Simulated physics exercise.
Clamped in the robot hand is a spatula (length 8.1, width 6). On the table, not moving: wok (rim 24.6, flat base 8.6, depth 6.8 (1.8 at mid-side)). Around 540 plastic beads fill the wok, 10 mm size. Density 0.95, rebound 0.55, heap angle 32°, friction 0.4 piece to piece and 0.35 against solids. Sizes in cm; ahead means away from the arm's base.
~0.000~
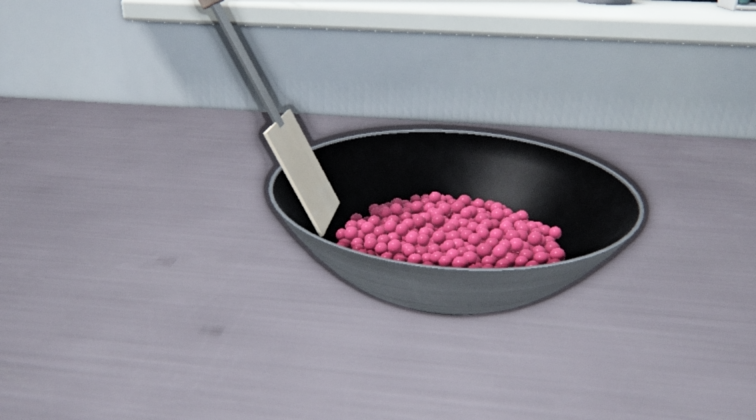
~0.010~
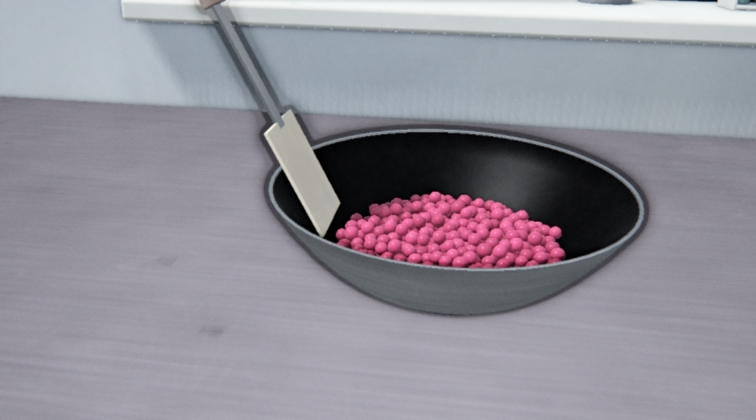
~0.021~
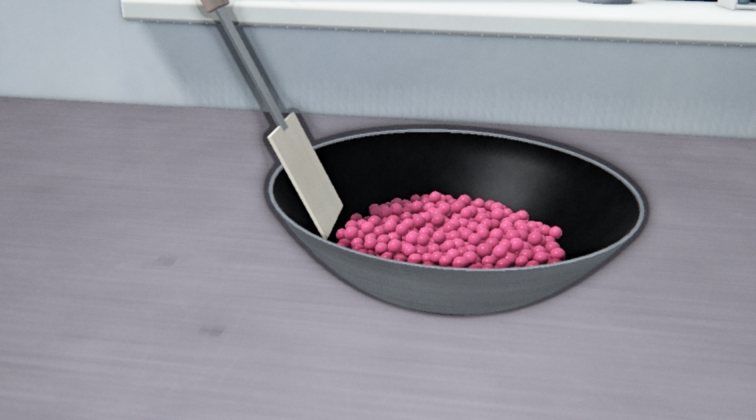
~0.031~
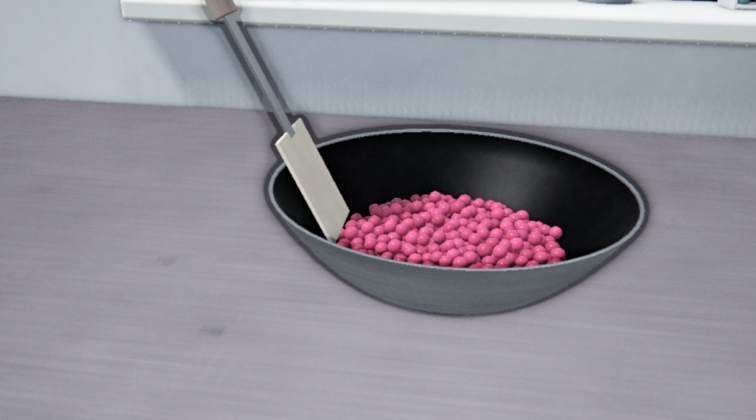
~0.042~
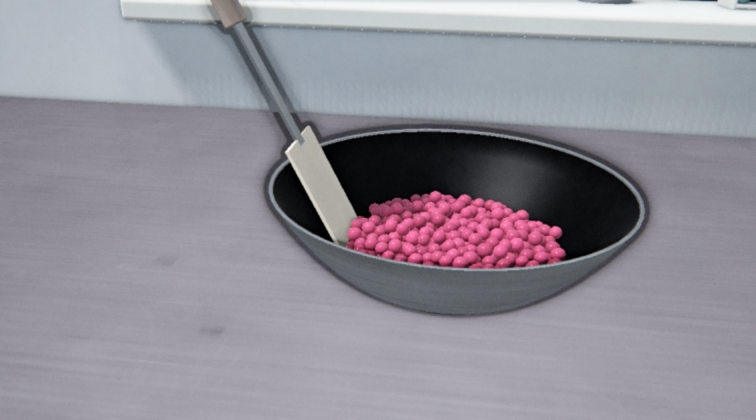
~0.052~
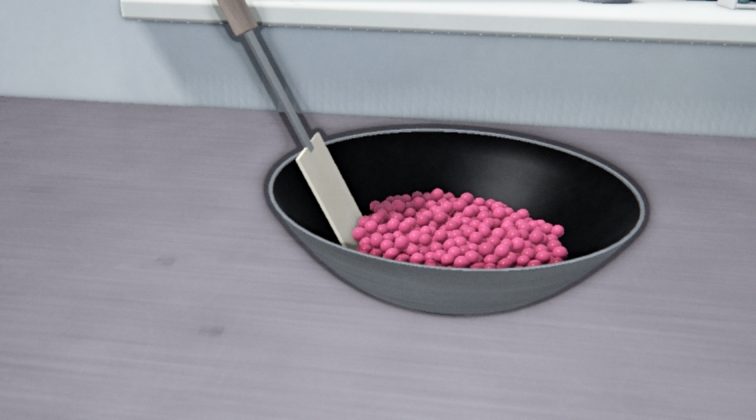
A spatula with a pale flat blade, a grey shaft and a brownish handle barely moves at first, then slides slowly down and right inside a wok, nudging the nearest beads slightly. The dark wok, holding a heap of pink beads, stays still on a greyish-purple table. Behind it are a pale blue wall and white ledge, seen from a steady, slightly raised view.
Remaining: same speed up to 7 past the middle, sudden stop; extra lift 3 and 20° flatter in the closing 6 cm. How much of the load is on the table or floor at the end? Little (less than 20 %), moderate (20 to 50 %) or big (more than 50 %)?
A little share, less than 20 %, ends on the table or floor.
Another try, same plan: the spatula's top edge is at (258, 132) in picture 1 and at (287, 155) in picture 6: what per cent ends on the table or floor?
Some 5 per cent.
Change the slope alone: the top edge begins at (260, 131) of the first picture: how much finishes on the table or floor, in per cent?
About 5 per cent.
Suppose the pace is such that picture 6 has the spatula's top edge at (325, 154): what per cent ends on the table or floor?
About 20 per cent.
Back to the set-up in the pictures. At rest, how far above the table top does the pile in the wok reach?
Some 6.5 cm.
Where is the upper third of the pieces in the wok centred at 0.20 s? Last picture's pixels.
At about (545, 221).
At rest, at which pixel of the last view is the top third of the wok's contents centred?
At about (552, 234).
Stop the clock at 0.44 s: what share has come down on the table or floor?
Some 5 per cent.
After 0.13 s, sloping 63°, highest piece 6 above the table; 538 in the wok.
After 0.20 s, sloping 56°, highest piece 7 above the table; 538 in the wok.
After 0.44 s, sloping 43°, highest piece 8 above the table; 512 in the wok, 16 on the table or floor, 10 on the blade or in flight.
After 1.49 s, sloping 43°, highest piece 6 above the table; 512 in the wok, 26 on the table or floor.
In the end, 512 in the wok, 26 on the table or floor. That is 5 % on the table or floor.
